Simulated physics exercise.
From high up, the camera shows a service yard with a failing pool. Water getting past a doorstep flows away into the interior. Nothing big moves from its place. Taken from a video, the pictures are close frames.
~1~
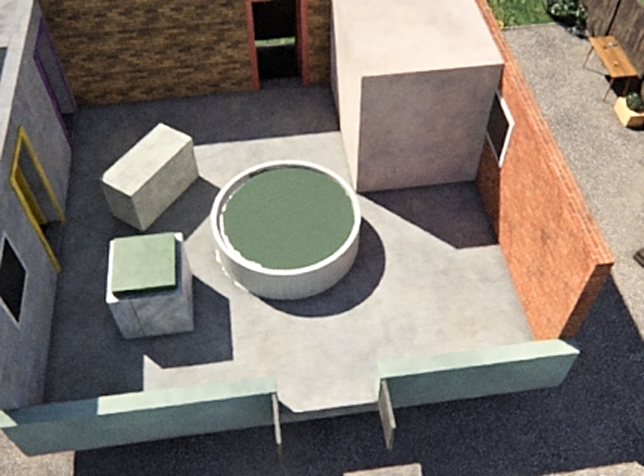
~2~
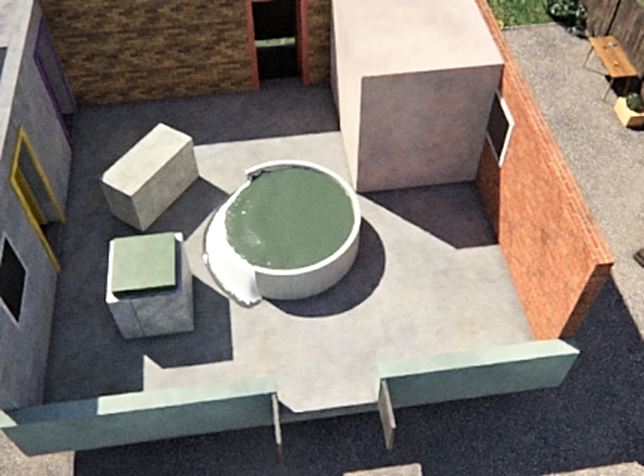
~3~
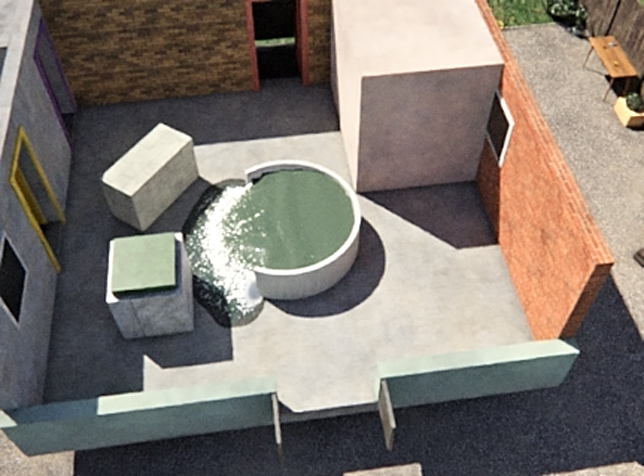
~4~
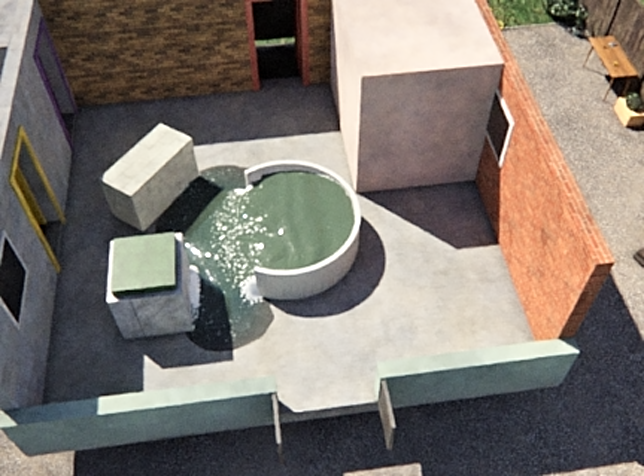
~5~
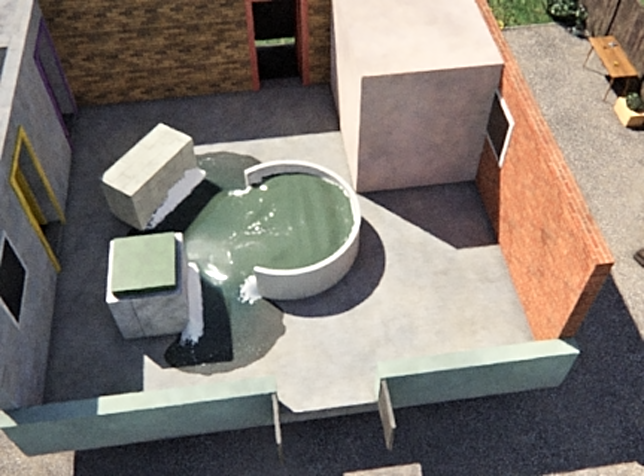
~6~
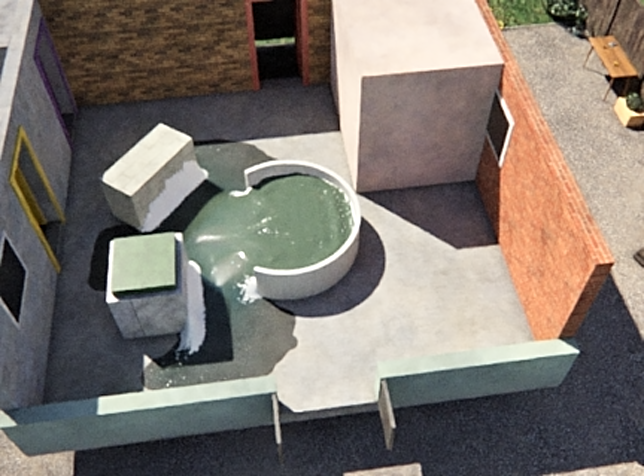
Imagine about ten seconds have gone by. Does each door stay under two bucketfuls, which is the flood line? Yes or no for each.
Purple door - yes, stays under; red door - no, it floods; yellow door - no, it floods.
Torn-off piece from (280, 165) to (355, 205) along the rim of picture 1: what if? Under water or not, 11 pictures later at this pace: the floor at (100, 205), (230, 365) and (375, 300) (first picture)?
In that order: Free of water, not flooded, clear.
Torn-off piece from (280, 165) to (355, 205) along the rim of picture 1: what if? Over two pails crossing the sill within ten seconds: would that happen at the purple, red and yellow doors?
Purple door: Above, red door: Above, yellow door: Below.
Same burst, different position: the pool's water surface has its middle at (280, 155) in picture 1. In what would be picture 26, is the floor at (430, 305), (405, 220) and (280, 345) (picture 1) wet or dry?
Point by point: Still bare; still bare; swamped.
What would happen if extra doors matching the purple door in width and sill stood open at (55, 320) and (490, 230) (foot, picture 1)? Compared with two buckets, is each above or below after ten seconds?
Lab note, doors in listed order: Over the limit, under the limit.
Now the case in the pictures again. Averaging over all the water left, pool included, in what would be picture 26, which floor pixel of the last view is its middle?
I'd mark it close to (197, 261).
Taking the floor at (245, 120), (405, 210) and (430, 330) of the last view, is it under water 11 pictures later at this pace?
Result, in order: Waterlogged / unflooded / unflooded.
A moment on, water covers 25 % of the floor; the purple door not reached, the red door not reached, the yellow door under two buckets in.
Next, water covers 45 % of the floor; the purple door not reached, the red door not reached, the yellow door over two buckets in.
Then, water covers 75 % of the floor; the purple door wet at the sill, nothing in, the red door under two buckets in, the yellow door far over two buckets in.
Later, water covers 90 % of the floor; the purple door wet at the sill, nothing in, the red door over two buckets in, the yellow door far over two buckets in.
In the end, water covers 100 % of the floor; the purple door wet at the sill, nothing in, the red door over two buckets in, the yellow door far over two buckets in.
